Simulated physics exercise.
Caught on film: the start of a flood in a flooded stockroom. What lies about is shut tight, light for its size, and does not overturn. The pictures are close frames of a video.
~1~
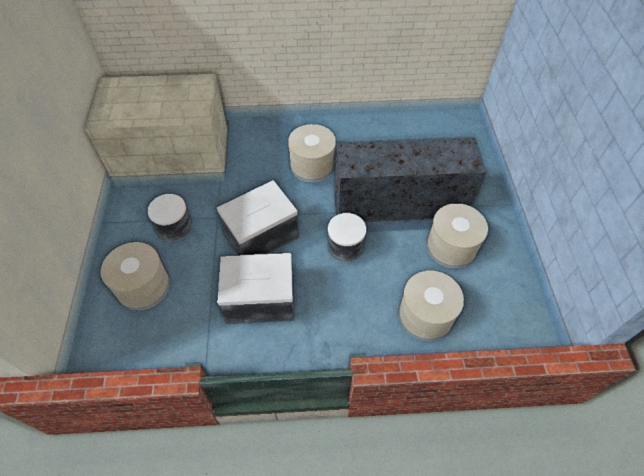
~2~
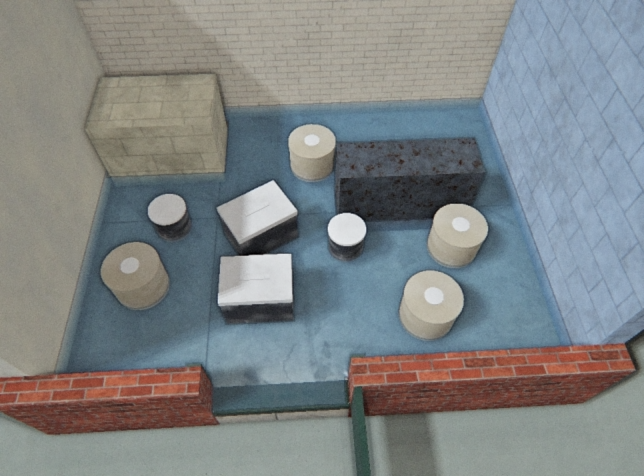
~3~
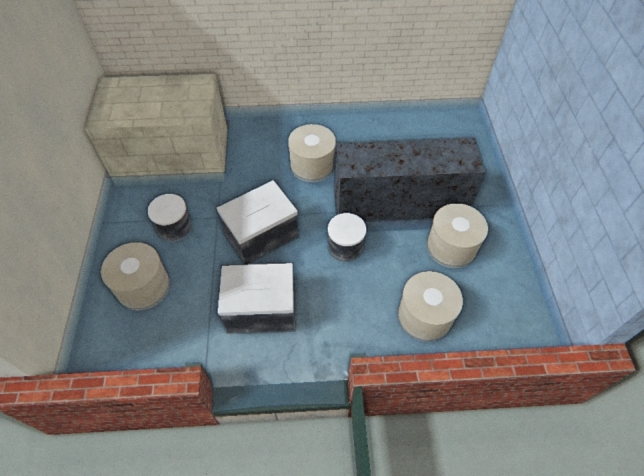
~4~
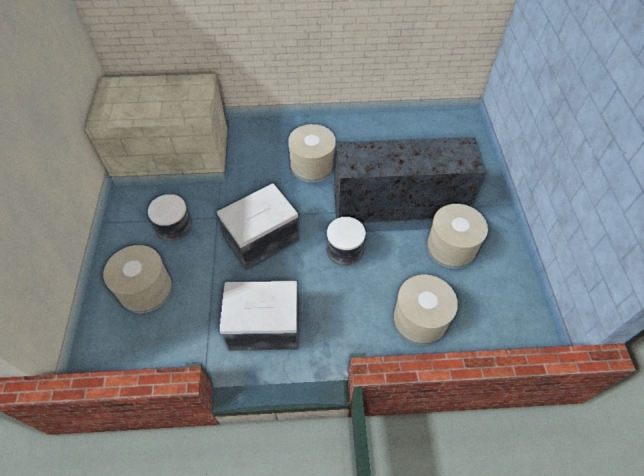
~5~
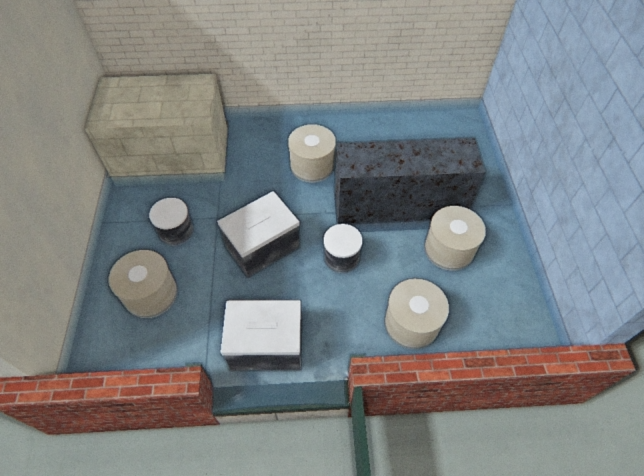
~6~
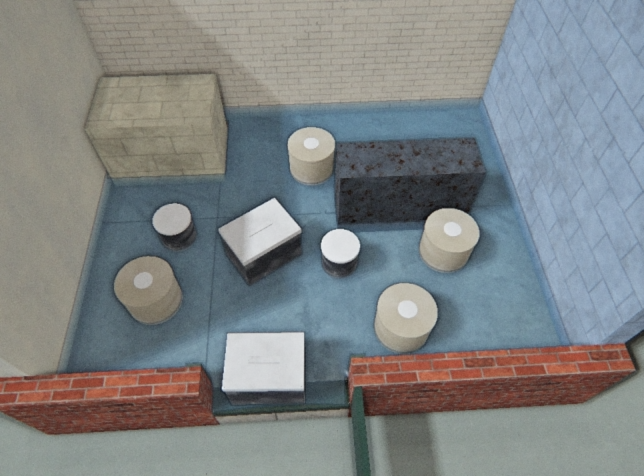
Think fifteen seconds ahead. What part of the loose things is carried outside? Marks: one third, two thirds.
That comes to two thirds or above.
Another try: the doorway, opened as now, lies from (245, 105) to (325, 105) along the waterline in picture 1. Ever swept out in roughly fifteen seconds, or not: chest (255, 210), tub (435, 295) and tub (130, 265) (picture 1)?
In that order: Carried outside, left behind, stays.
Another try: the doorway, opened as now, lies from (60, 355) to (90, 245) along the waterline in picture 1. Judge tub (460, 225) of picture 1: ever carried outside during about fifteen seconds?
Answer: Left behind.
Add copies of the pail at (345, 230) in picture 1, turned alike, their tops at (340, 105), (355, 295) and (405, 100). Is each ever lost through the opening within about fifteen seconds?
In turn: No, yes, inside.
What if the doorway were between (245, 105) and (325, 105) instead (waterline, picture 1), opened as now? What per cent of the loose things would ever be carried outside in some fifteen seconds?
Near 50 in a hundred.
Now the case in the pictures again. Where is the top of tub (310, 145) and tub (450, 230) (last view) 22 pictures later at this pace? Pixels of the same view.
Around (278, 373) and (358, 258).
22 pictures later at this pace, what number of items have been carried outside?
The number is 5.
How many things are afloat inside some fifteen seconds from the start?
That makes 1.
A moment on, 1 of 8 are out; 7 afloat.
Next, 4 of 8 are out; 4 afloat.
Later, 5 of 8 are out; 3 afloat.
In the end, 7 of 8 are out; 1 afloat.
